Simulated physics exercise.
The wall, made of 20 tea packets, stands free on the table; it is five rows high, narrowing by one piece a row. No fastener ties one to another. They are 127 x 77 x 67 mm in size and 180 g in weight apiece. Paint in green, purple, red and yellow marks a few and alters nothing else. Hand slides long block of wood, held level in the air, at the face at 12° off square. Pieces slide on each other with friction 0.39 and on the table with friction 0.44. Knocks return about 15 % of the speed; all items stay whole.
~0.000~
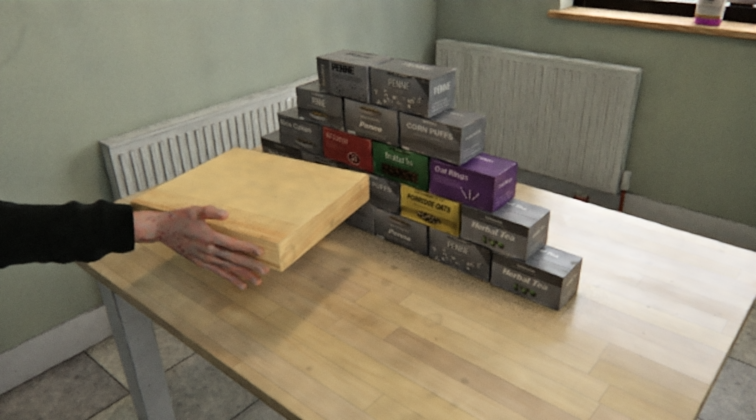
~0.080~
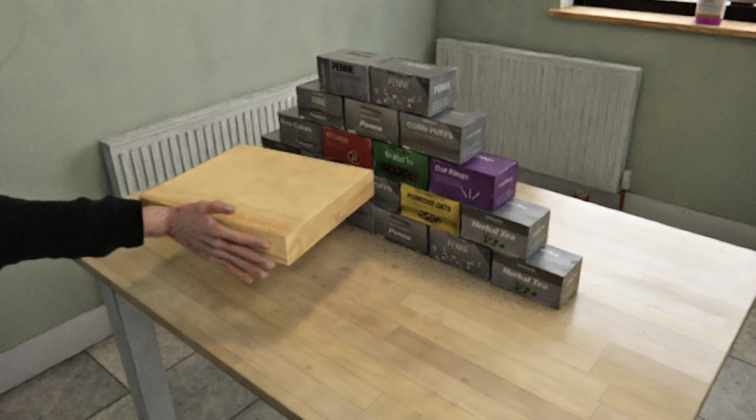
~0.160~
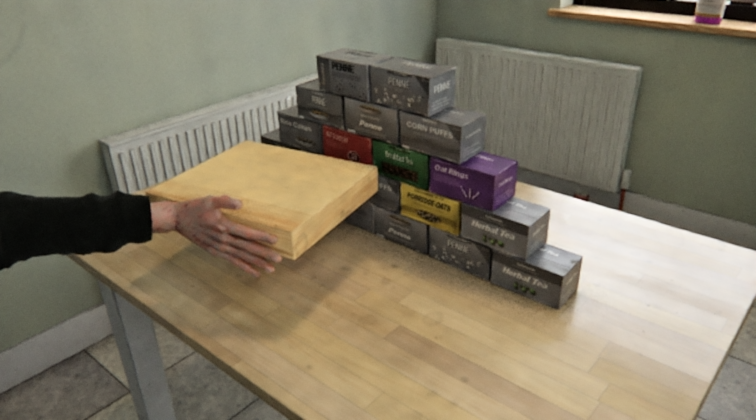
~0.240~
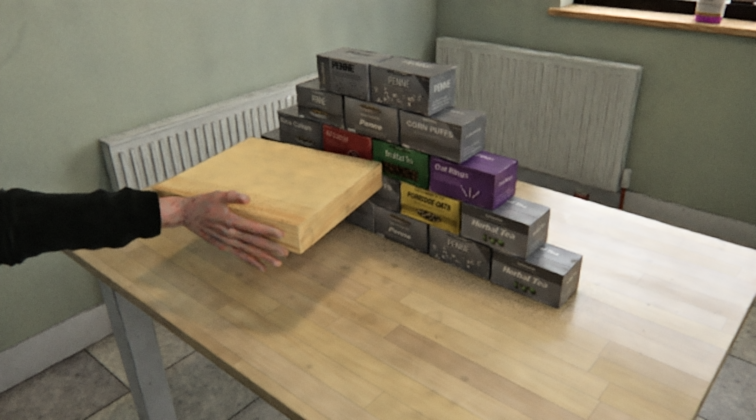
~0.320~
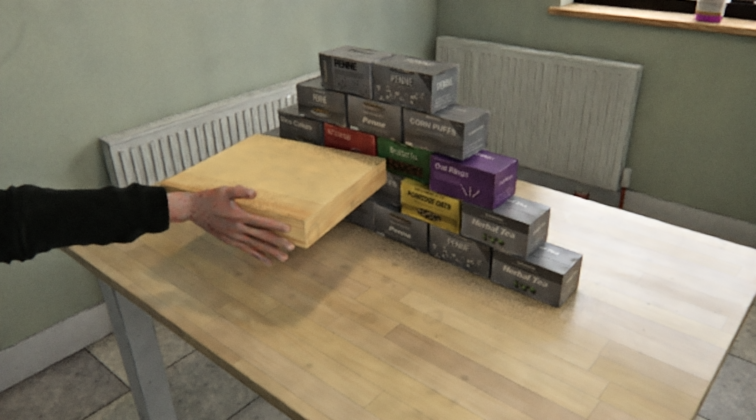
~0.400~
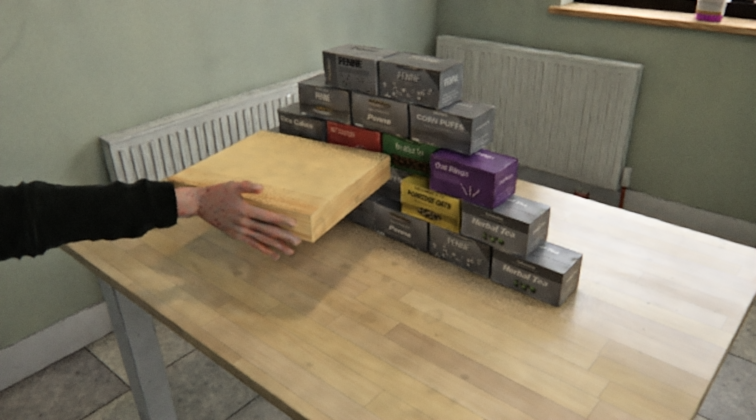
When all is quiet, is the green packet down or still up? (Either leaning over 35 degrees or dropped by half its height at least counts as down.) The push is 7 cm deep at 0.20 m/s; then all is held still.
The green packet drops.
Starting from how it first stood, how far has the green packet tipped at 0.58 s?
It sits at about 10 degrees.
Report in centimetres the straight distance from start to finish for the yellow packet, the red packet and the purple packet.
Yellow 0, red 30, purple 0.
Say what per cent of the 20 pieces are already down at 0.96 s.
55 per cent.
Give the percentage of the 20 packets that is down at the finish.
Near 55 per cent.
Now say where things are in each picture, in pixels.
In the first frame (places mark the middle of the side facing us), block in hand (362, 190) 50 mm short of touching; green packet (399, 166); purple packet (460, 186); yellow packet (428, 210); nothing disturbed.
Block in hand (367, 186) 34 mm short of touching; green packet (399, 165), in the second frame.
Block in hand (372, 182) 18 mm short of touching; green packet (399, 165), in the third frame.
Block in hand (376, 177) 2 mm short of touching; green packet (399, 164), in the fourth frame.
Block in hand (380, 173) 14 mm in; green packet (404, 160) shifted 14 mm; red packet (348, 145) shifted 7 mm; 7 disturbed, none down, in the fifth frame.
Block in hand (385, 169) 30 mm in; green packet (410, 156) shifted 32 mm; red packet (353, 143) shifted 18 mm; purple packet (461, 182); 9 disturbed, none down, in the sixth frame.
After 0.58 s, none of the 20 packets down, 12 disturbed; green packet leaning 10°; red packet leaning 10°.
After 0.76 s, 10 of the 20 packets down; green packet leaning 39°, 40 mm lower; red packet leaning 39°, 22 mm lower.
After 0.96 s, 11 of the 20 packets down; green packet on its side; red packet on its side.
By the end (1.6 s), 11 of the 20 packets down; green packet on its side; red packet on its side; purple packet unmoved. As the last picture would show them, middles, green packet near (476, 174), red packet near (425, 153).
